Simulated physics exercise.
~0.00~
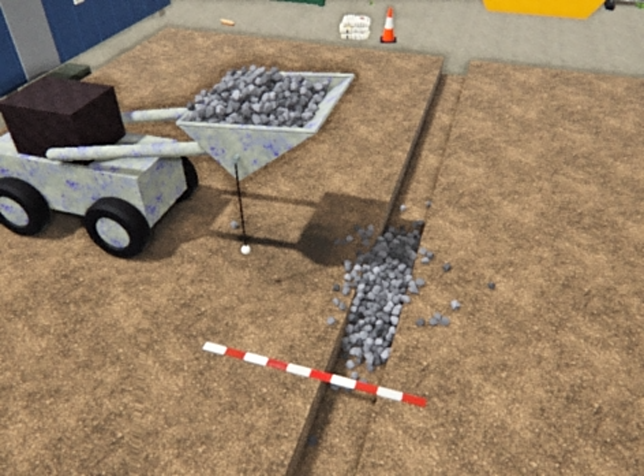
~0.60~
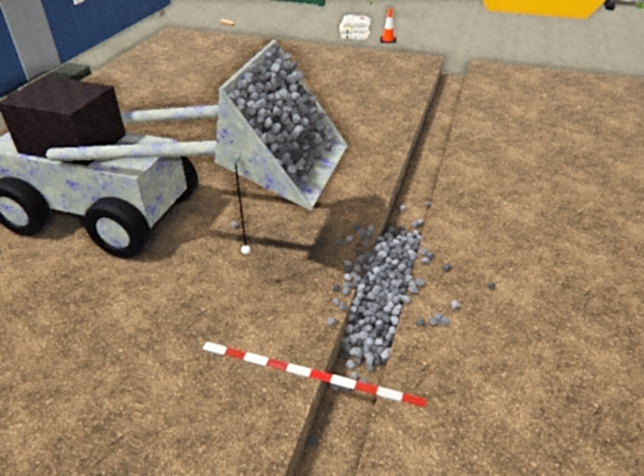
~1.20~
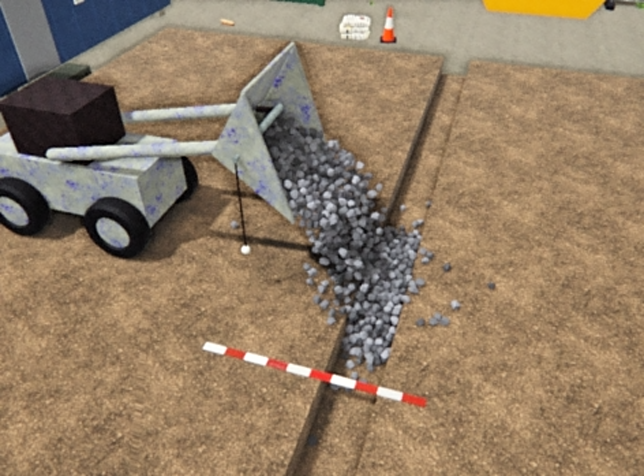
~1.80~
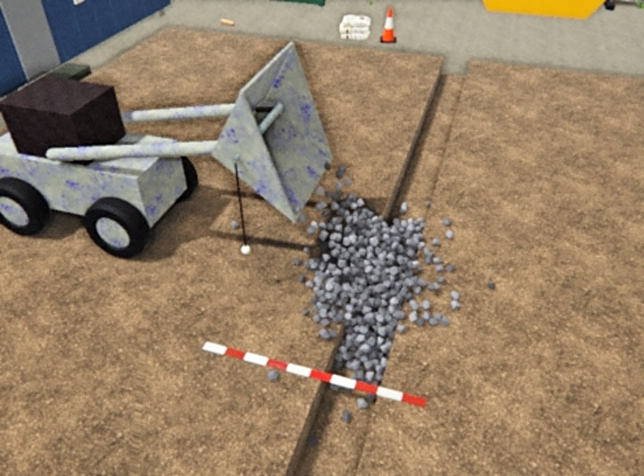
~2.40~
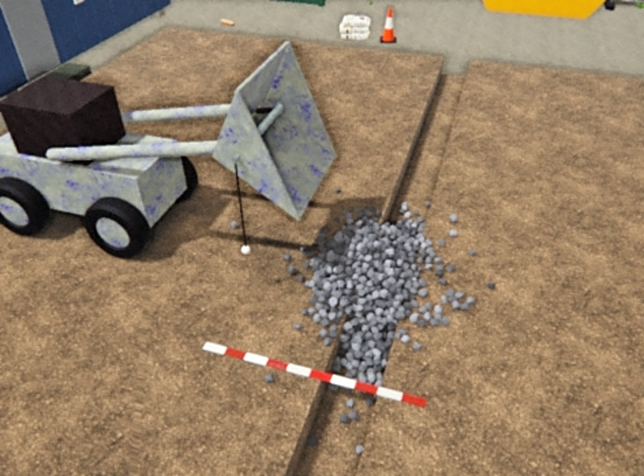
Grey stones sliding from a loader's tipping bucket onto an earlier heap, filling more of the trench and spilling around its edges.
